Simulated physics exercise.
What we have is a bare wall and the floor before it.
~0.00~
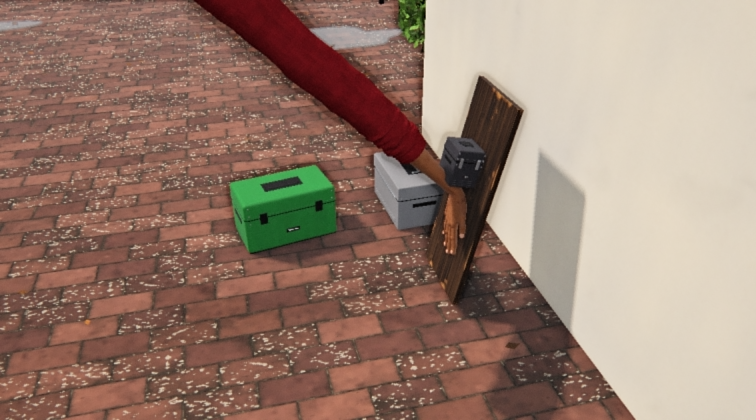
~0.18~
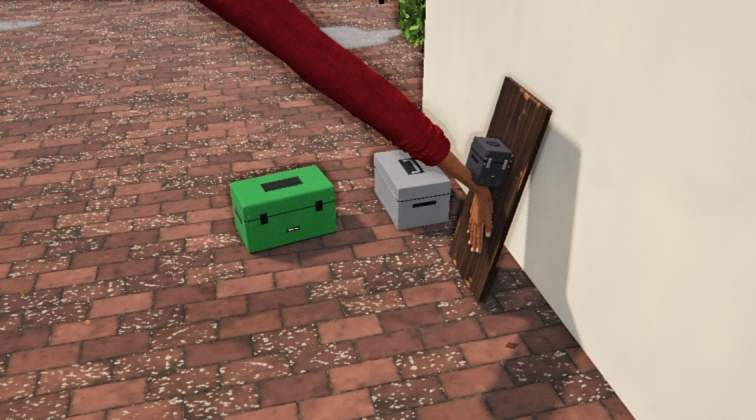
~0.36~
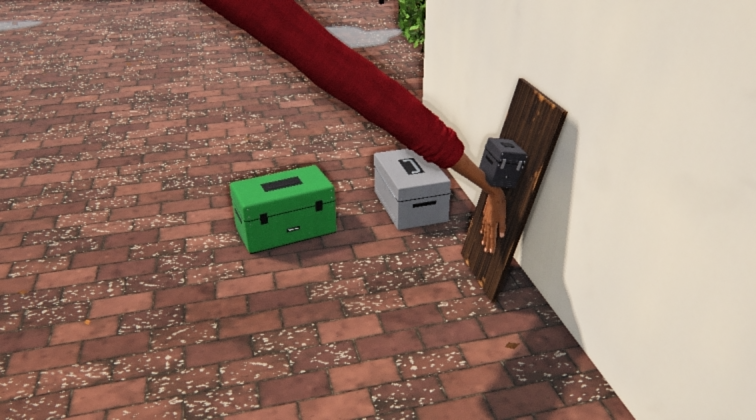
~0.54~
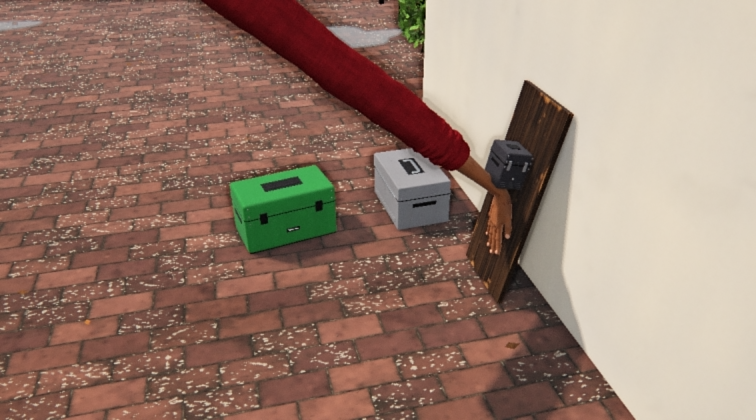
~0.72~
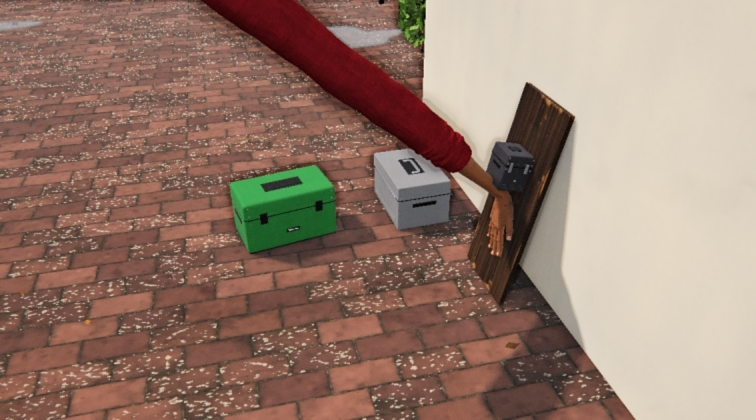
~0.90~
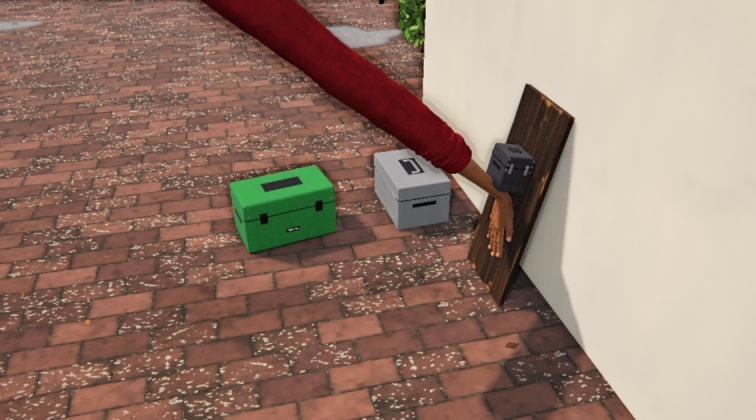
On a brick-paved floor beside a bare wall, a red-sleeved arm holds a dark board upright near a green toolbox and a gray one. The hand moves the board a short way right, uncovering more of the gray box, then leans it on the wall and keeps hold of it.
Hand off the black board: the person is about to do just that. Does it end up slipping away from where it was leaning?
No, my guess is it won't budge.
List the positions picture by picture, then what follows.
On its way; black board (468, 192); green toolbox (284, 208), in the first frame.
On its way; black board (494, 192); green toolbox (284, 208), in the second frame.
On its way; black board (507, 192); green toolbox (284, 208), in the third frame.
On its way; black board (513, 194); green toolbox (284, 208), in the fourth frame.
Leant on the wall, still held; black board (514, 196); green toolbox (284, 208), in the fifth frame.
Leant on the wall, still held; black board (514, 197); green toolbox (284, 208), in the sixth frame.
After 1.30 s, no change.
After 1.80 s, black board resting near (514, 197).
In the end (2.2 s), all 3 unmoved. At the end, from the last picture's camera, black board near (514, 197). The board stays up.
